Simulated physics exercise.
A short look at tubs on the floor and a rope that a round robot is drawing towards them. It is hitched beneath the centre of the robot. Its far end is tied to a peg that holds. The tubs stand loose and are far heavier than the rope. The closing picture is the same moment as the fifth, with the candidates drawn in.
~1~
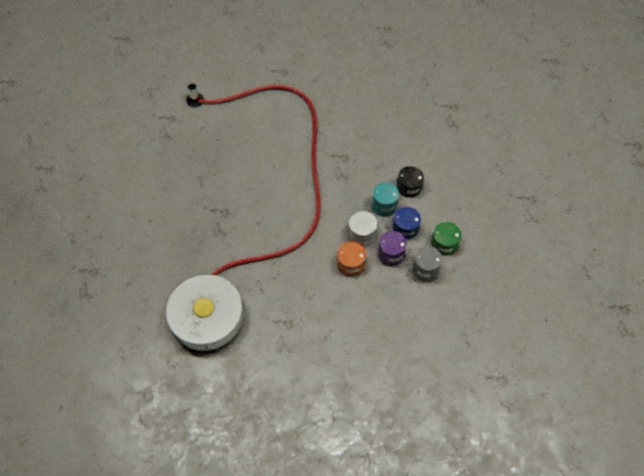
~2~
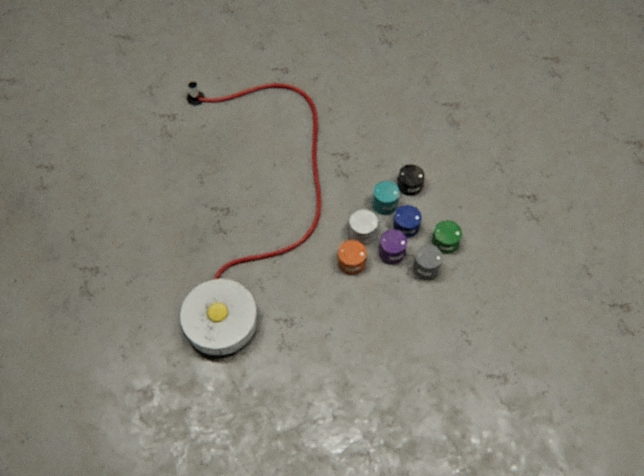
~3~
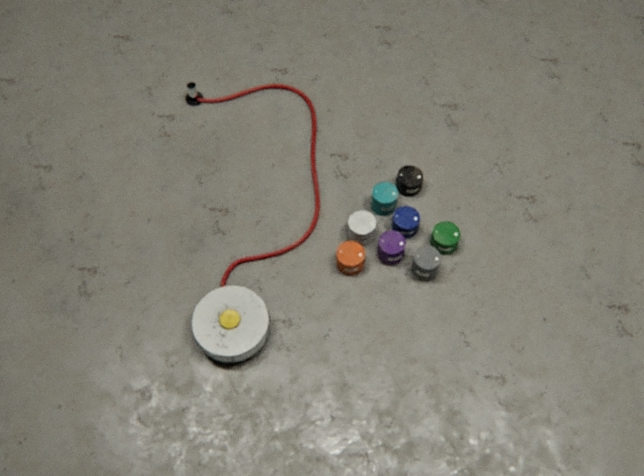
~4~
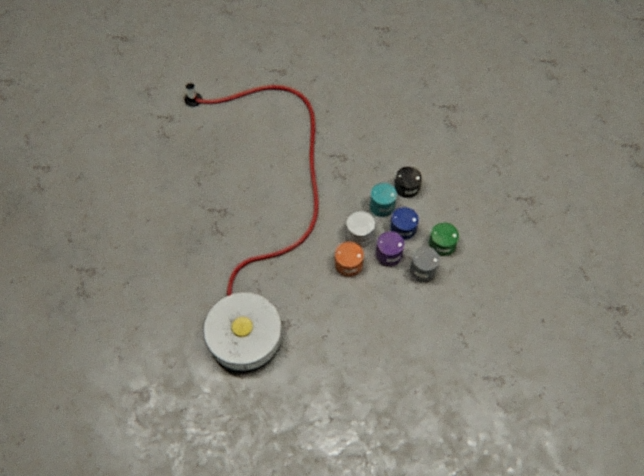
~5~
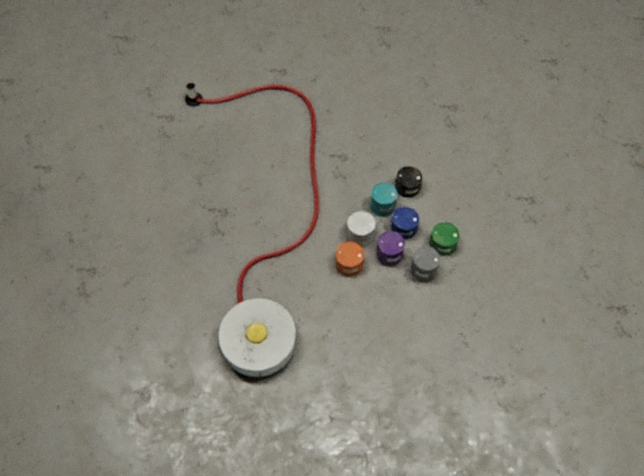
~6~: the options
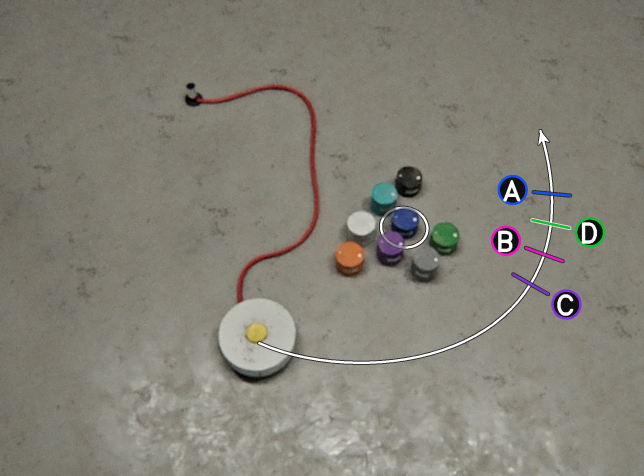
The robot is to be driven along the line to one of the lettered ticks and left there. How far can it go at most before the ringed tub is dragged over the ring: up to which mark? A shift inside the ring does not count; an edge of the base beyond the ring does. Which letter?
Up to mark D.
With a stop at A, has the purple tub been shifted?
By then, yes.
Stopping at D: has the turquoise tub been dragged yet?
No.
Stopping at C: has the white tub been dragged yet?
By then, no.
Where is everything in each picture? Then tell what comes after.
In the first frame, green tub (446, 239); turquoise tub (385, 200); black tub (410, 182).
In the second frame, robot (220, 318); peg (194, 92).
In the third frame, robot (232, 324); blue tub (406, 222).
In the fourth frame, robot (244, 332); grey tub (425, 265).
In the fifth frame, robot (258, 338); green tub (444, 239); turquoise tub (384, 200); black tub (409, 182).
On the marked copy, A at (552, 194); B at (544, 255); C at (531, 284); D at (551, 224); the ring at (404, 227); the route from (259, 343) via (503, 316) to (540, 131).
Following D. Soon after the start, robot (395, 356); blue tub (405, 223).
Later, robot (514, 304); blue tub (405, 223).
In the end, robot (554, 218); purple tub (394, 243); blue tub (405, 223); orange tub (367, 238); grey tub (421, 242); white tub (363, 214); the blue tub is still in its ring.
As for the rest, A drags the ringed tub to (410, 210); B is safe but short; C is safe but short.
